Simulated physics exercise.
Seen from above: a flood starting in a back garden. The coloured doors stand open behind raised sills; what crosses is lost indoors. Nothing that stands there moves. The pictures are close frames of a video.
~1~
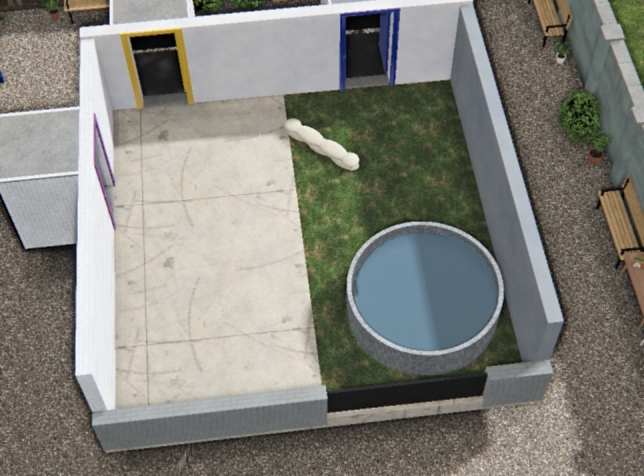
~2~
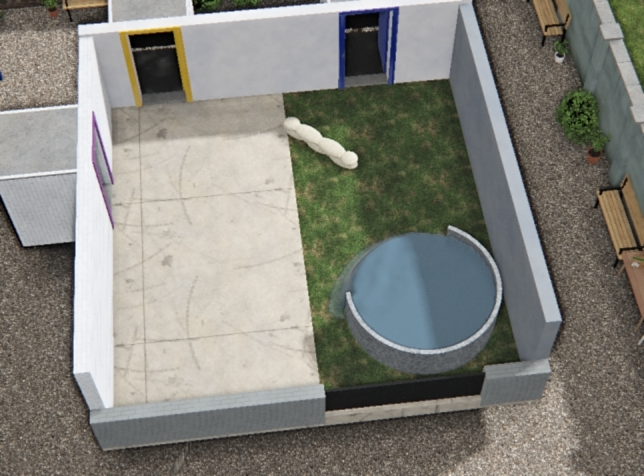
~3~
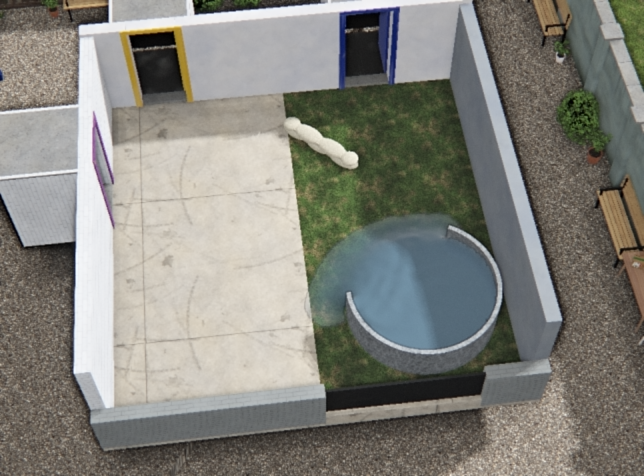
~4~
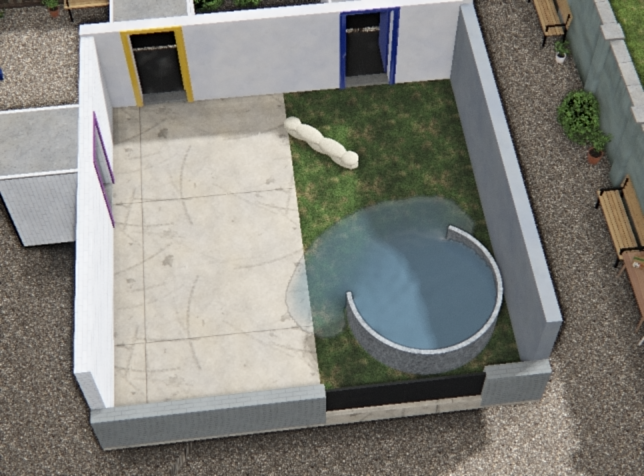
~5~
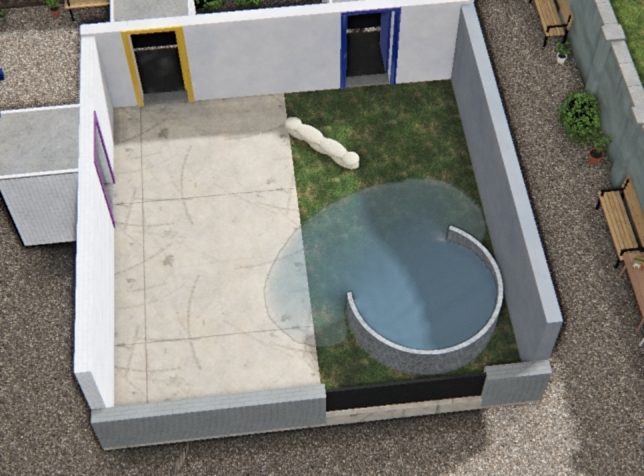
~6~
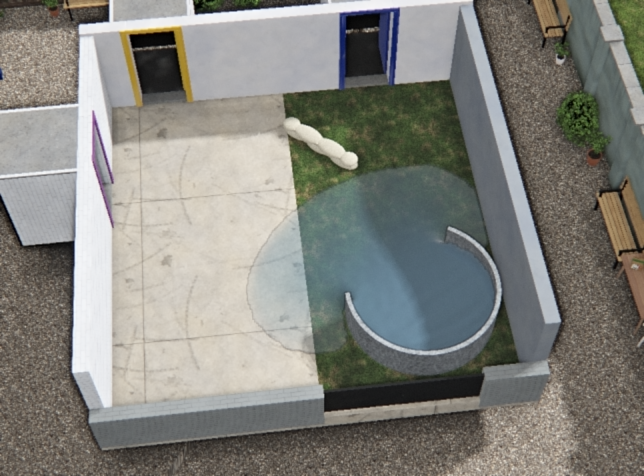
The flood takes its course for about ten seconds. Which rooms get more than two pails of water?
The blue door lets in a lot; the purple door lets in a lot; the yellow door lets in a lot.
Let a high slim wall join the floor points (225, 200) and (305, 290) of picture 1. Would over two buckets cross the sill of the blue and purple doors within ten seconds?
In short: Blue door floods; purple door takes less.
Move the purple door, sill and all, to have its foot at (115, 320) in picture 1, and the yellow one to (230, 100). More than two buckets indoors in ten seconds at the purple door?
Then: The purple one stays under.
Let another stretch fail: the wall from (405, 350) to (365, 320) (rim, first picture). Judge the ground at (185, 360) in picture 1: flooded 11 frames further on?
Answer: Wet.
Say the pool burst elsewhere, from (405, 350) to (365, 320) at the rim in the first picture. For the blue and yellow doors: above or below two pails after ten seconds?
Then: The blue one lets less in; the yellow one floods.
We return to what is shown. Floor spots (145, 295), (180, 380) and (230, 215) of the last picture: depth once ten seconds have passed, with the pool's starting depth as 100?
Roughly 4, 10 and 8 per cent, in turn.
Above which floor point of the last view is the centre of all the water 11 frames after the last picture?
Around (351, 235).
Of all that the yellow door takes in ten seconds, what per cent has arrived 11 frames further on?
I make it 0 per cent.
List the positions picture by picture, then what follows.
In the first frame, the round tank at (425, 288) is whole and still.
In the second frame, the front is at a hidden place, out from the gap on the round tank's far side.
In the third frame, water pours out on the round tank's far side and has run to (316, 318).
In the fourth frame, water pours out on the round tank's far side and has run to (466, 220).
In the fifth frame, water pours out on the round tank's far side and has run to (464, 197).
In the sixth frame, water pours out on the round tank's far side and has run to (463, 185).
A moment on, water covers 45 % of the floor; the blue door not reached, the purple door not reached, the yellow door not reached.
Next, water covers 70 % of the floor; the blue door wet at the sill, nothing in, the purple door wet at the sill, nothing in, the yellow door not reached.
Then, water covers 80 % of the floor; the blue door over two buckets in, the purple door under two buckets in, the yellow door under two buckets in.
Later, water covers 90 % of the floor; the blue door over two buckets in, the purple door over two buckets in, the yellow door far over two buckets in.
In the end, water covers 100 % of the floor; the blue door far over two buckets in, the purple door over two buckets in, the yellow door far over two buckets in.
